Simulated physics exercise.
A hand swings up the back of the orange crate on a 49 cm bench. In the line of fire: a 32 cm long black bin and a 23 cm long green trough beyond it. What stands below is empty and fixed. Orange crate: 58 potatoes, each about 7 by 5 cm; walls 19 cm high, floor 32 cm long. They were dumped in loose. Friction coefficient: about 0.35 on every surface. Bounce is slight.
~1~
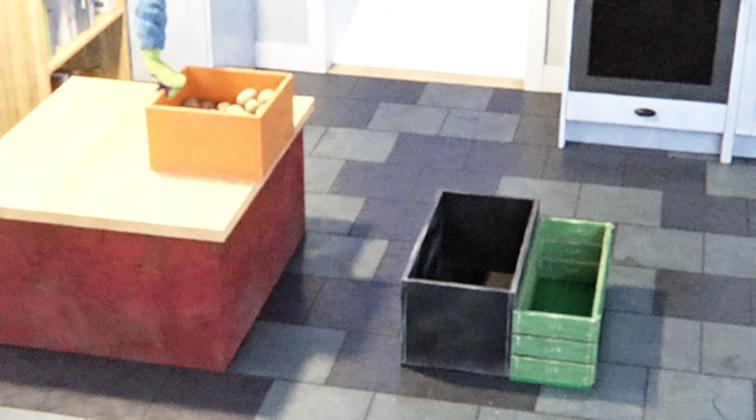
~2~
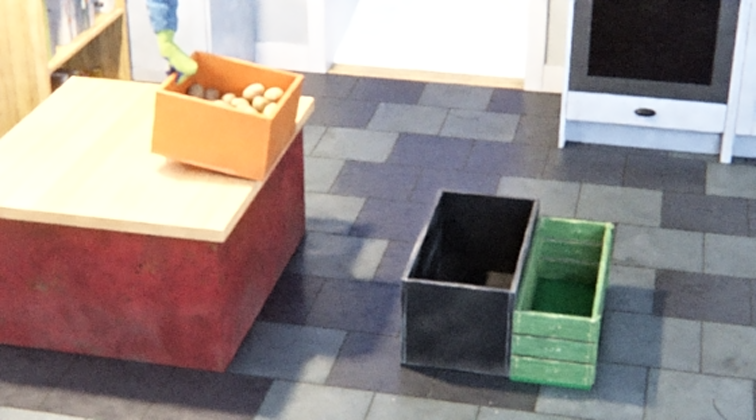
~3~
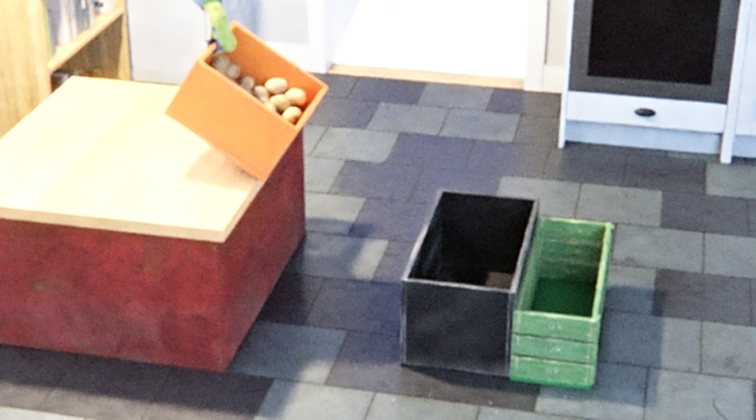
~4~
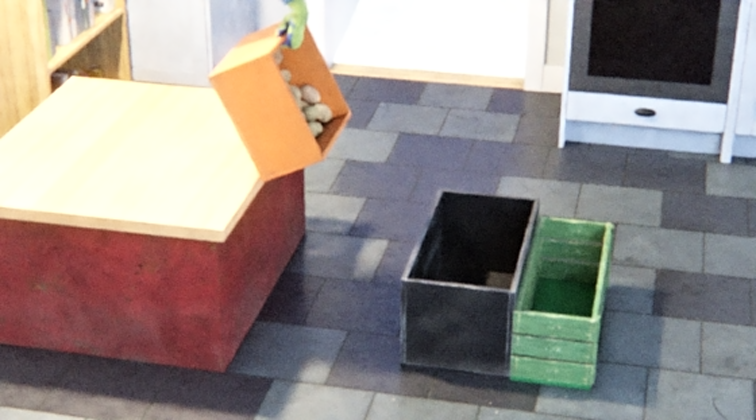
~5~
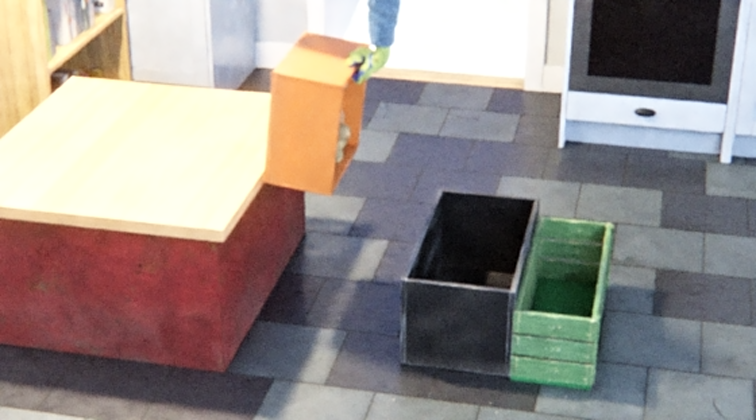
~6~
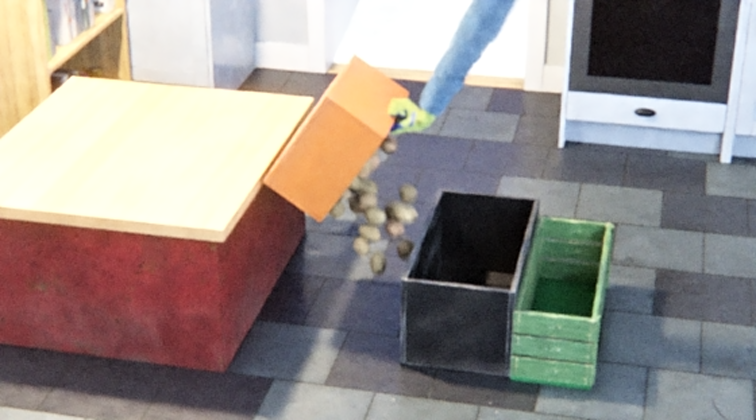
A gloved hand tips an orange crate over the bench's right edge, and potatoes tumble out.
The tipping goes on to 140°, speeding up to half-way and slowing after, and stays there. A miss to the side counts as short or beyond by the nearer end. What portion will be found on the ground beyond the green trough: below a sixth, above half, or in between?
Expect under a sixth of the load on the ground beyond the green trough.
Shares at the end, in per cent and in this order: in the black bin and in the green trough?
About 0 and 0 per cent.
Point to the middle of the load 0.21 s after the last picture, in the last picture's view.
Near (384, 285).
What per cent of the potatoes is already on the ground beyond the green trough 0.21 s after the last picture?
Some 0 per cent by then.
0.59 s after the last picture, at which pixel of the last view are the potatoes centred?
Near (380, 301).
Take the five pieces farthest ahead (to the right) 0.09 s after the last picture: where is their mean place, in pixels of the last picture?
At about (411, 267).
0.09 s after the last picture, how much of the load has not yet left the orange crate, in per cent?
About 25 per cent.
Then, 0.09 s after the last picture, tilt 134°; 14 still in the orange crate, 6 on the ground short of the black bin and 38 in the air.
Then, 0.21 s after the last picture, tilt 140°; 32 on the ground short of the black bin and 26 in the air.
Then, 0.38 s after the last picture, tilt 140°; 1 in the black bin, 54 on the ground short of the black bin and 3 in the air.
When it is over (0.59 s after the last picture), 1 in the black bin and 57 on the ground short of the black bin. Asked share, 0 of 58, 0 per cent.
